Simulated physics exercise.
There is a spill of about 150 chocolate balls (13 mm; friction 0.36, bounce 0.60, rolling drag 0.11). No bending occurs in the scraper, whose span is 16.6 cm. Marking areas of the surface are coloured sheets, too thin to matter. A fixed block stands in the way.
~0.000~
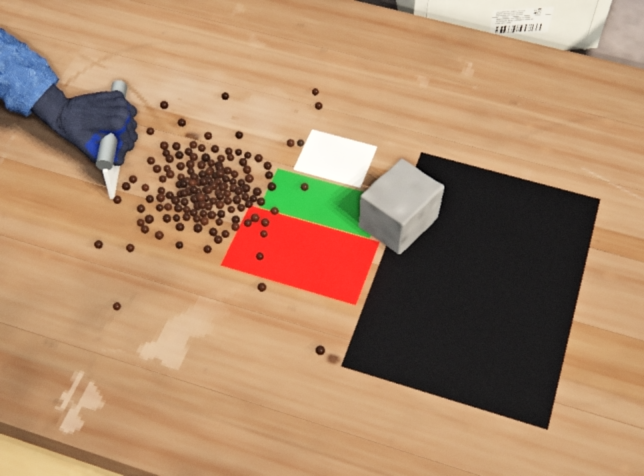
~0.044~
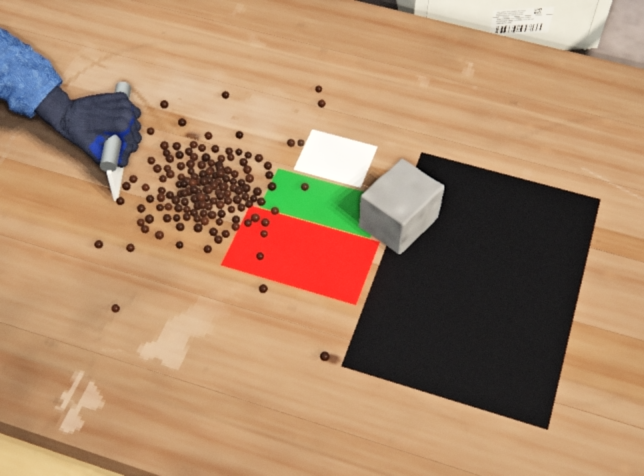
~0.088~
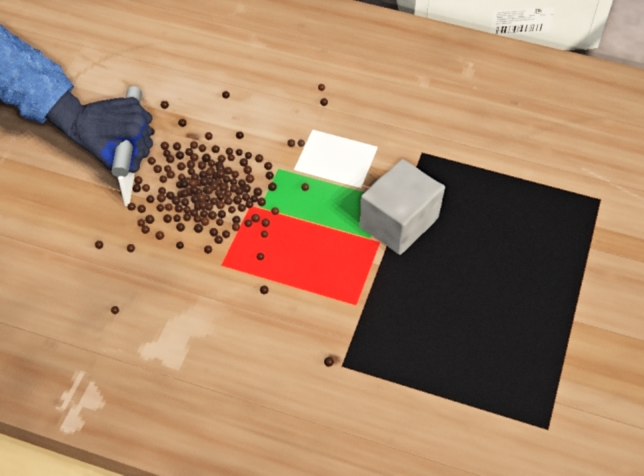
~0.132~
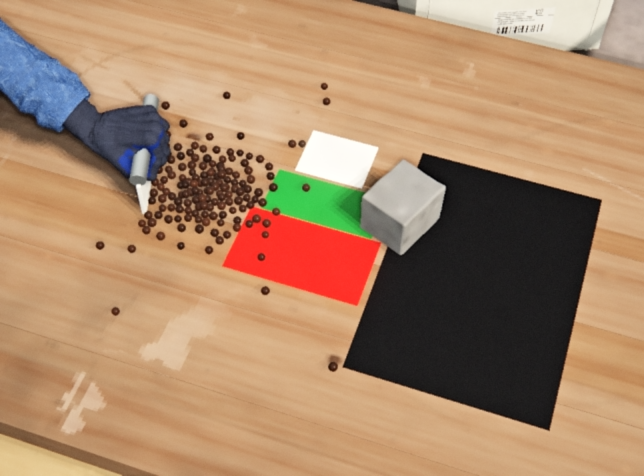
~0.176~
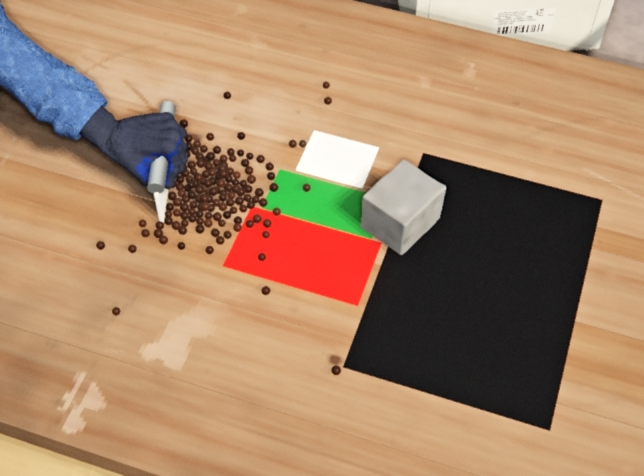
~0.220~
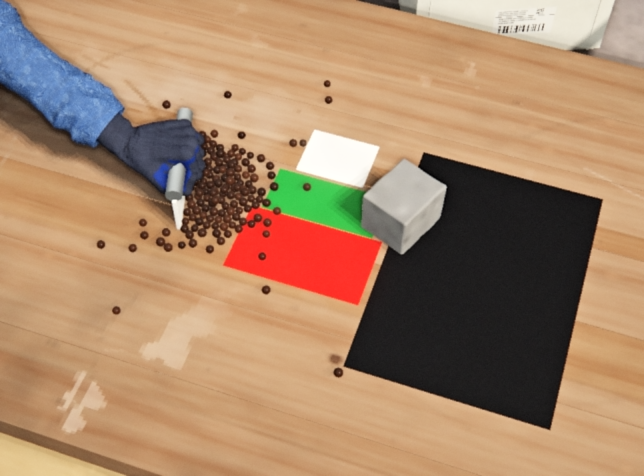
A gloved hand slides a scraper rightward into scattered chocolate balls, pushing them closer together.
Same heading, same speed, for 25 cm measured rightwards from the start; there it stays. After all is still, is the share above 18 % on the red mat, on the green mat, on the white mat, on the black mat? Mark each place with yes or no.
For red mat: Yes. For green mat: Yes. For white mat: No. For black mat: No.
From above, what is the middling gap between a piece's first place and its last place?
Level distance: Near 18 cm.
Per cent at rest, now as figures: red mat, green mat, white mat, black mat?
Final shares - red mat 25, green mat 25, white mat 10, black mat 5.
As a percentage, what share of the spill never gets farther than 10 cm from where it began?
Roughly 20 per cent.
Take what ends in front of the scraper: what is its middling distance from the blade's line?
My estimate is near 9 cm.
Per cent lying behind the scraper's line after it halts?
Share: Approx. 20 %.
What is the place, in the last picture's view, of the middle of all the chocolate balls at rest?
I'd point to somewhere near (320, 207).
Then, at 0.38 s, scraper 22 cm from its start, spill 27 cm wide; red mat 30 %, green mat 20 %, off the mats 45 %.
After 0.54 s, scraper 26 cm from its start, spill 31 cm wide; red mat 30 %, green mat 25 %, white mat 10 %, off the mats 35 %.
After 0.68 s, scraper 26 cm from its start, spill 33 cm wide; red mat 30 %, green mat 25 %, white mat 10 %, off the mats 35 %.
At rest (1.2 s), red mat 25 %, green mat 25 %, white mat 10 %, black mat 5 %, off the mats 40 %.
